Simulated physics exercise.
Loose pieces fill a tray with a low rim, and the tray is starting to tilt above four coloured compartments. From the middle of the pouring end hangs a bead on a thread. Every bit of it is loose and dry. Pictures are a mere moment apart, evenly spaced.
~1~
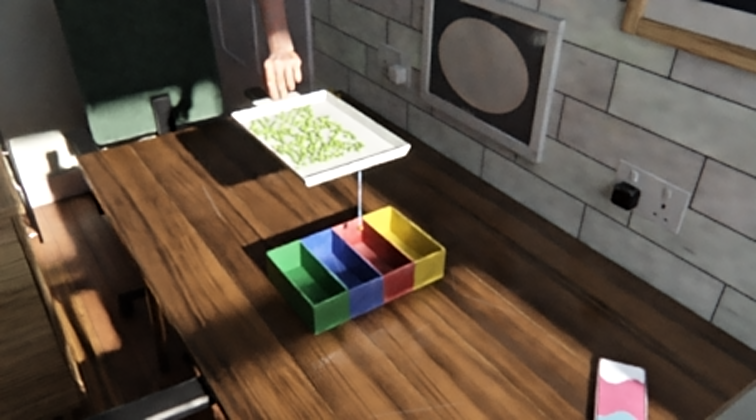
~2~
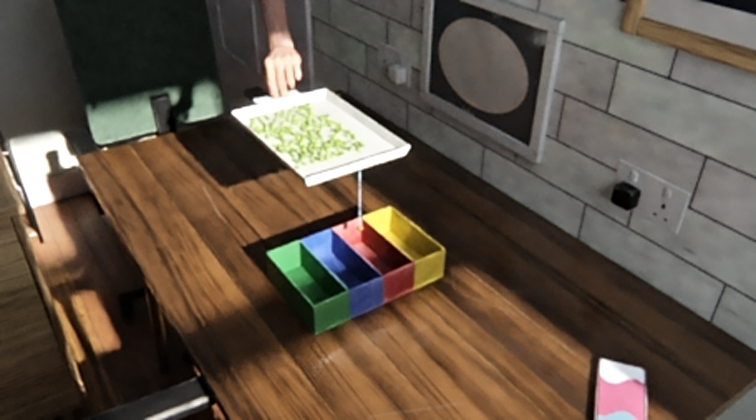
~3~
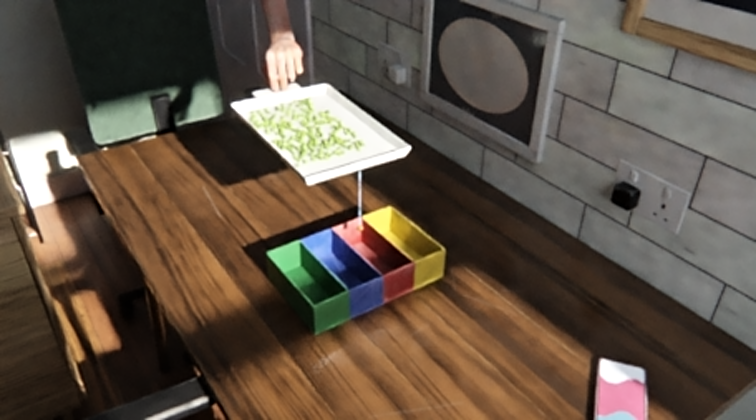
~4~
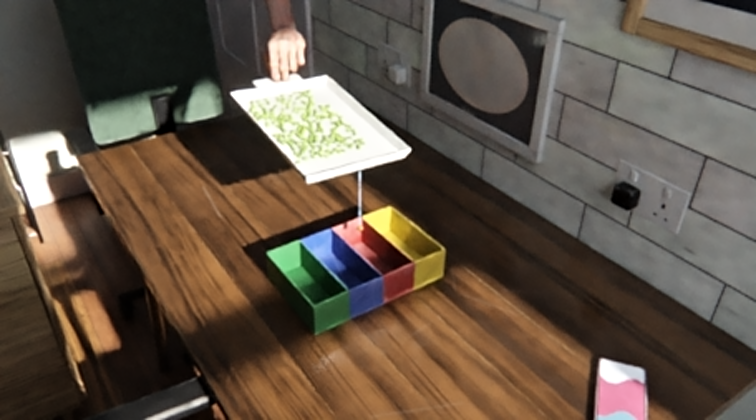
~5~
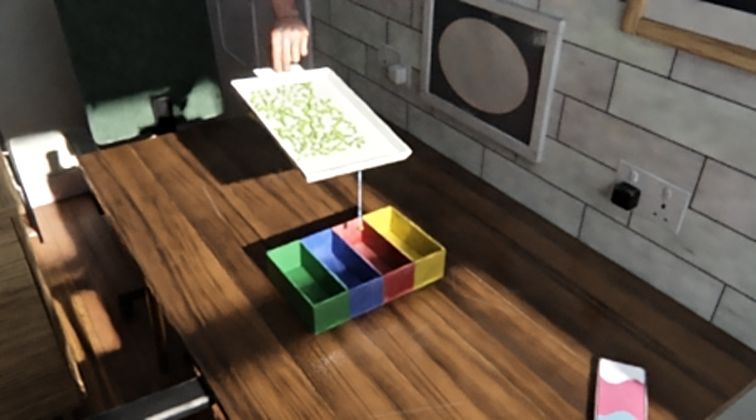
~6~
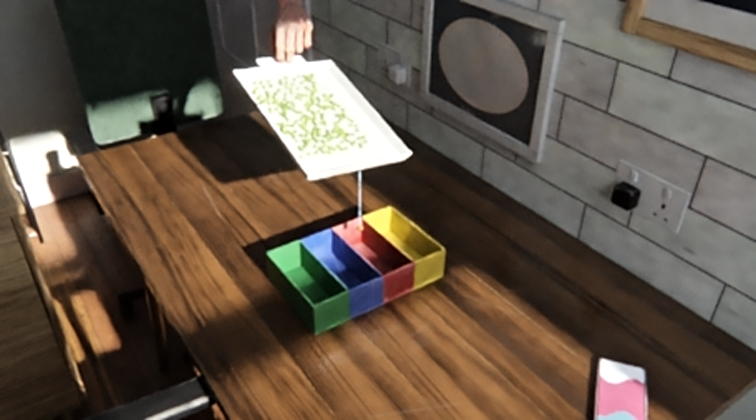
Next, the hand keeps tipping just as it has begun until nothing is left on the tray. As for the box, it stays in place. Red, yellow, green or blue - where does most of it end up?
Most of it ends up in yellow.
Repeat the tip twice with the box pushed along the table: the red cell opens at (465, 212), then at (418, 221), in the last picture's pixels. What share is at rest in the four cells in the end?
Close to 90 per cent, followed by close to 100 per cent.
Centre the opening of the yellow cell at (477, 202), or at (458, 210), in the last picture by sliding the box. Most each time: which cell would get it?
For the first spot I'd say blue, and for the second spot the blue one.
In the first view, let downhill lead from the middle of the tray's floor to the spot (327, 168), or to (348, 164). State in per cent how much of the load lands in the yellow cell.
0 %, give or take, and then 10 %.
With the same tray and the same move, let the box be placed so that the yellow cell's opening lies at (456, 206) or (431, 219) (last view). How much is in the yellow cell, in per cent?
Close to 0 in a hundred first, close to 20 in a hundred second.
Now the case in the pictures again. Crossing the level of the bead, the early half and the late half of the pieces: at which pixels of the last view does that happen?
First half (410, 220); second half (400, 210).
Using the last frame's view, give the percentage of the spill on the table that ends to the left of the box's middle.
0 per cent, roughly.
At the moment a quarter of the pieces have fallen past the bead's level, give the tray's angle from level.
That happens at close to 70 degrees.
Soon, tray tipped steeply; most on the tray; a stray few in the yellow cell; a stray few in the red cell; about a quarter falling or outside the box.
A while on, tray tipped past a quarter turn; about a quarter on the tray; about a third in the yellow cell; a stray few in the red cell; about half falling or outside the box.
Towards the end, tray tipped past a quarter turn; about two thirds in the yellow cell; a small part in the red cell; about a third falling or outside the box.
Finally, tray tipped past a quarter turn; about two thirds in the yellow cell; a small part in the red cell; none in the green cell; none in the blue cell; about a third outside the box.
